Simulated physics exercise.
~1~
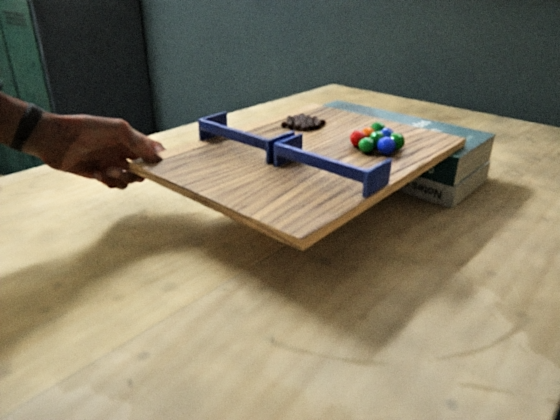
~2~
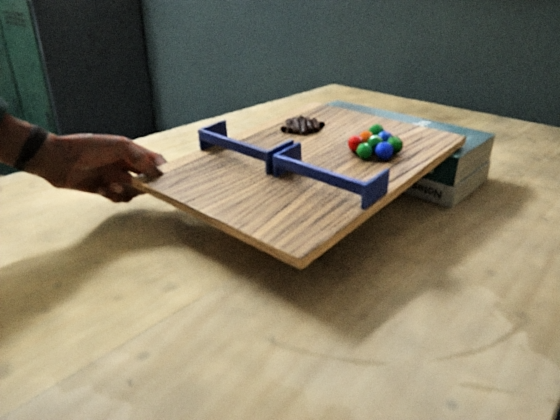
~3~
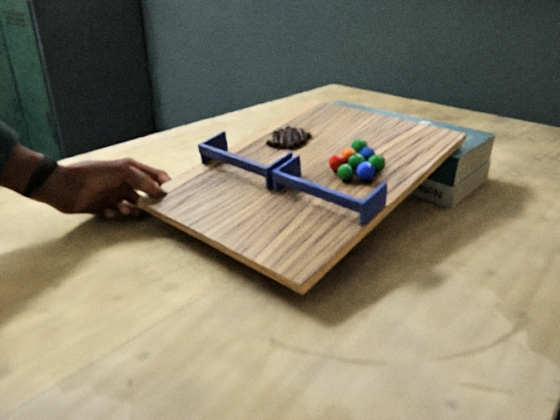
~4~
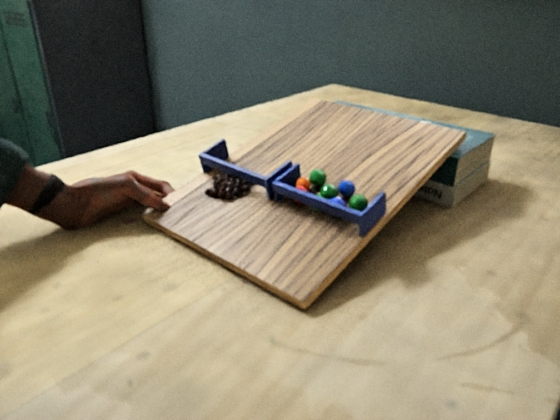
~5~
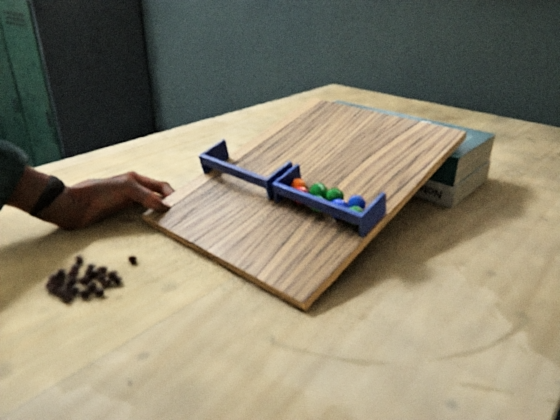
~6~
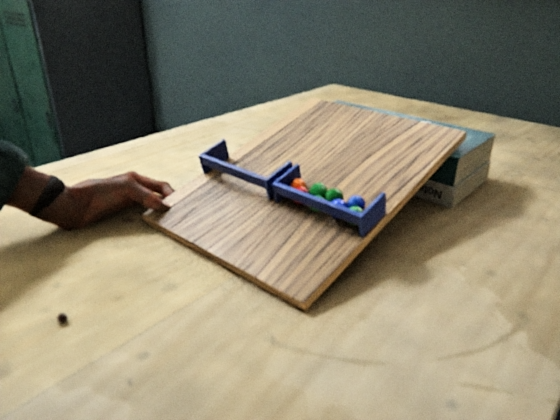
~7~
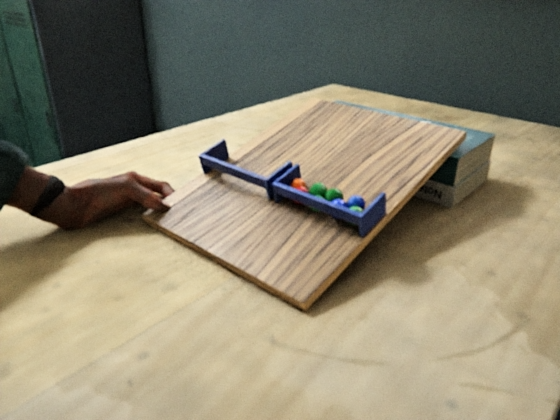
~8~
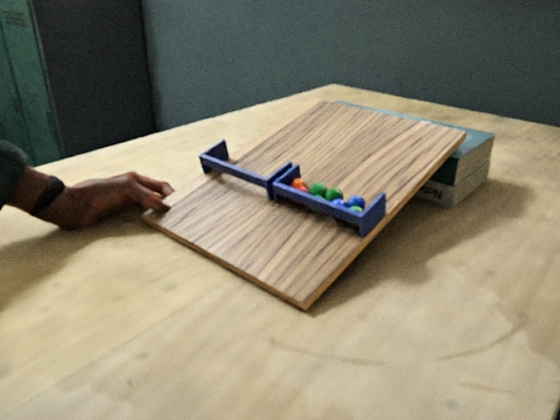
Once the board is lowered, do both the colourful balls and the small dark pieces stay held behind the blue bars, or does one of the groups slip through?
One group slips through. The colourful balls stay gathered behind the nearer bar, while the small dark pieces pass under the farther bar and off the board.
